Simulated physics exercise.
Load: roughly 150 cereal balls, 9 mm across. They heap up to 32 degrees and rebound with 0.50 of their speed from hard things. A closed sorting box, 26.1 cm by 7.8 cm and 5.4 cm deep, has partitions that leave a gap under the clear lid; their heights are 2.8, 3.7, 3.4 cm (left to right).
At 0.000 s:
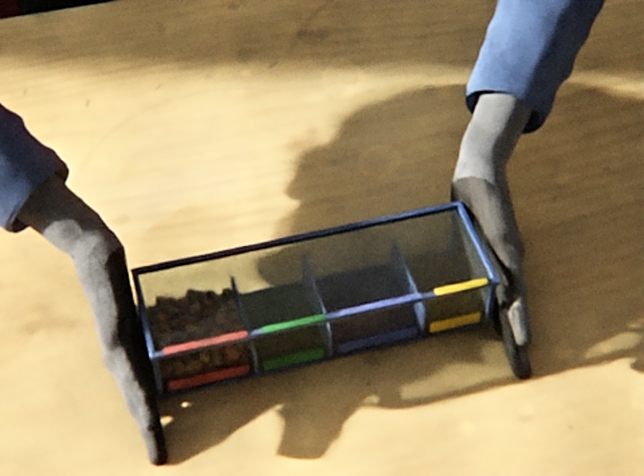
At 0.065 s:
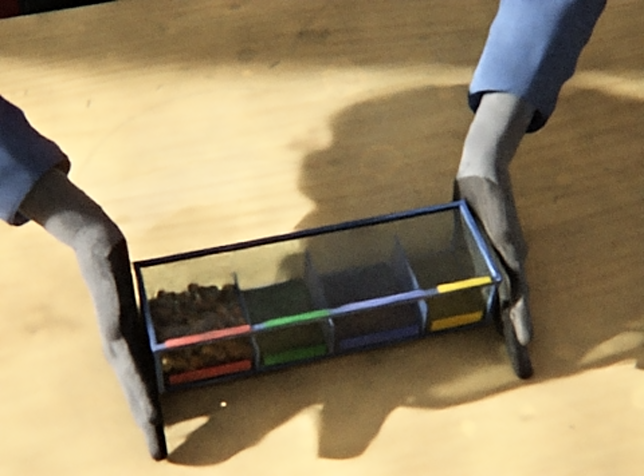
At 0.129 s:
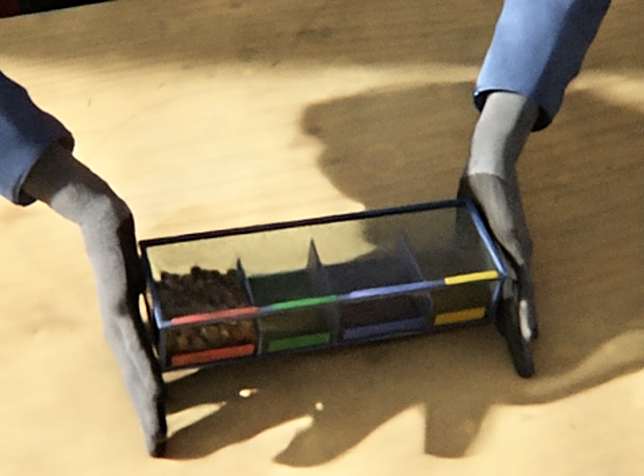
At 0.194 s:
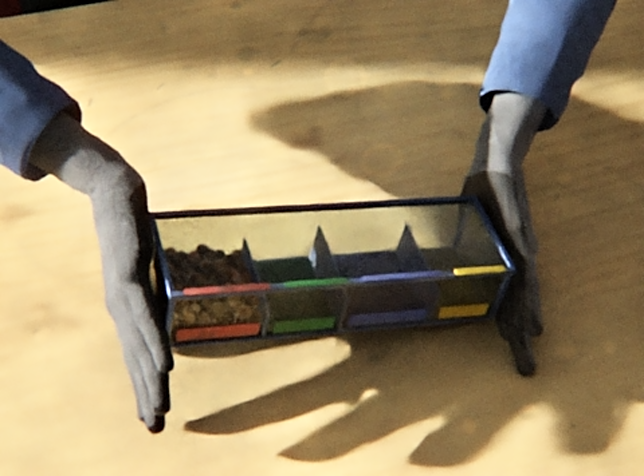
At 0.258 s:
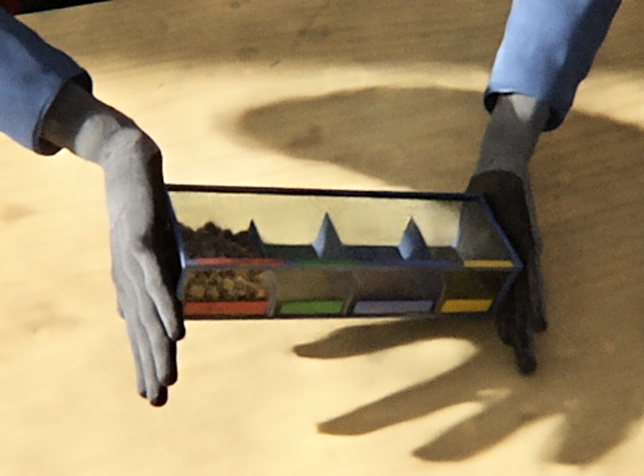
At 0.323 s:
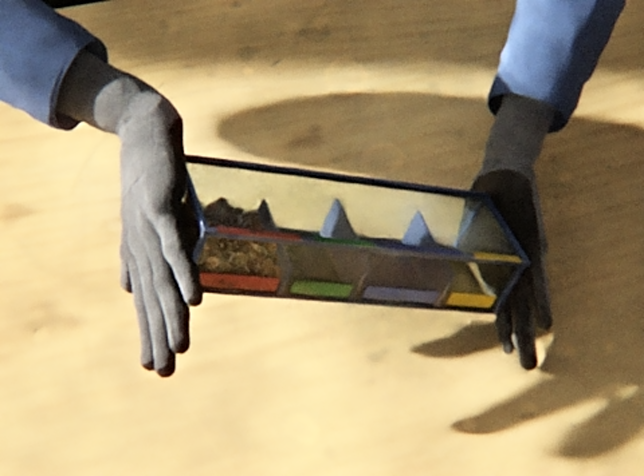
Two hands held a clear box with red, green, blue and yellow sections, brown bits piled in the red one, and steadily raised its left end until the box sloped down to the right.
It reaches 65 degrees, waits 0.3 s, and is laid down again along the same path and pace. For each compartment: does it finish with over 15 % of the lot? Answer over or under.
Red: Over, blue: Under, green: Over, yellow: Under.
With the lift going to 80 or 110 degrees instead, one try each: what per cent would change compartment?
About 65 and 95 per cent.
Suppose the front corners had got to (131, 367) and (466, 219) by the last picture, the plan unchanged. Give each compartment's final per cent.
Red 100, blue 0, green 0, yellow 0.
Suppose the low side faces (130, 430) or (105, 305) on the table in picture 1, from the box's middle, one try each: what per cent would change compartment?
Some 0 and 0 per cent.
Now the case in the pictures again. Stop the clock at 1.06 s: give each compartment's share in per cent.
Red 70, blue 10, green 20, yellow 0.
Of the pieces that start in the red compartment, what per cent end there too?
Some 70 per cent.
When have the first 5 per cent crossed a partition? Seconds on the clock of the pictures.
Near 0.85 s.
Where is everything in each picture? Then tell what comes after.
In the first picture, box tilt 0 degrees, front corners at (155, 354) and (493, 280); red 100 %.
In the second picture, box tilt 2 degrees, front corners at (158, 347) and (496, 279).
In the third picture, box tilt 6 degrees, front corners at (164, 324) and (502, 274), lowest corner right back.
In the fourth picture, box tilt 12 degrees, front corners at (174, 294) and (509, 269), lowest corner right back.
In the fifth picture, box tilt 18 degrees, front corners at (188, 263) and (516, 265), lowest corner right back.
In the sixth picture, box tilt 24 degrees, front corners at (207, 230) and (523, 261), lowest corner right back; red 100 %. Its pace works out near 90 degrees a second.
After 1.06 s, tilt 65 degrees; red 70 %, blue 10 %, green 20 %.
Then, at 1.55 s, tilt 32 degrees; red 65 %, blue 10 %, green 25 %.
Then, at 2.11 s, tilt 0 degrees; red 65 %, blue 10 %, green 25 %.
In the end, at 3.0 s, red 65 %, blue 10 %, green 20 %, yellow 0 %.
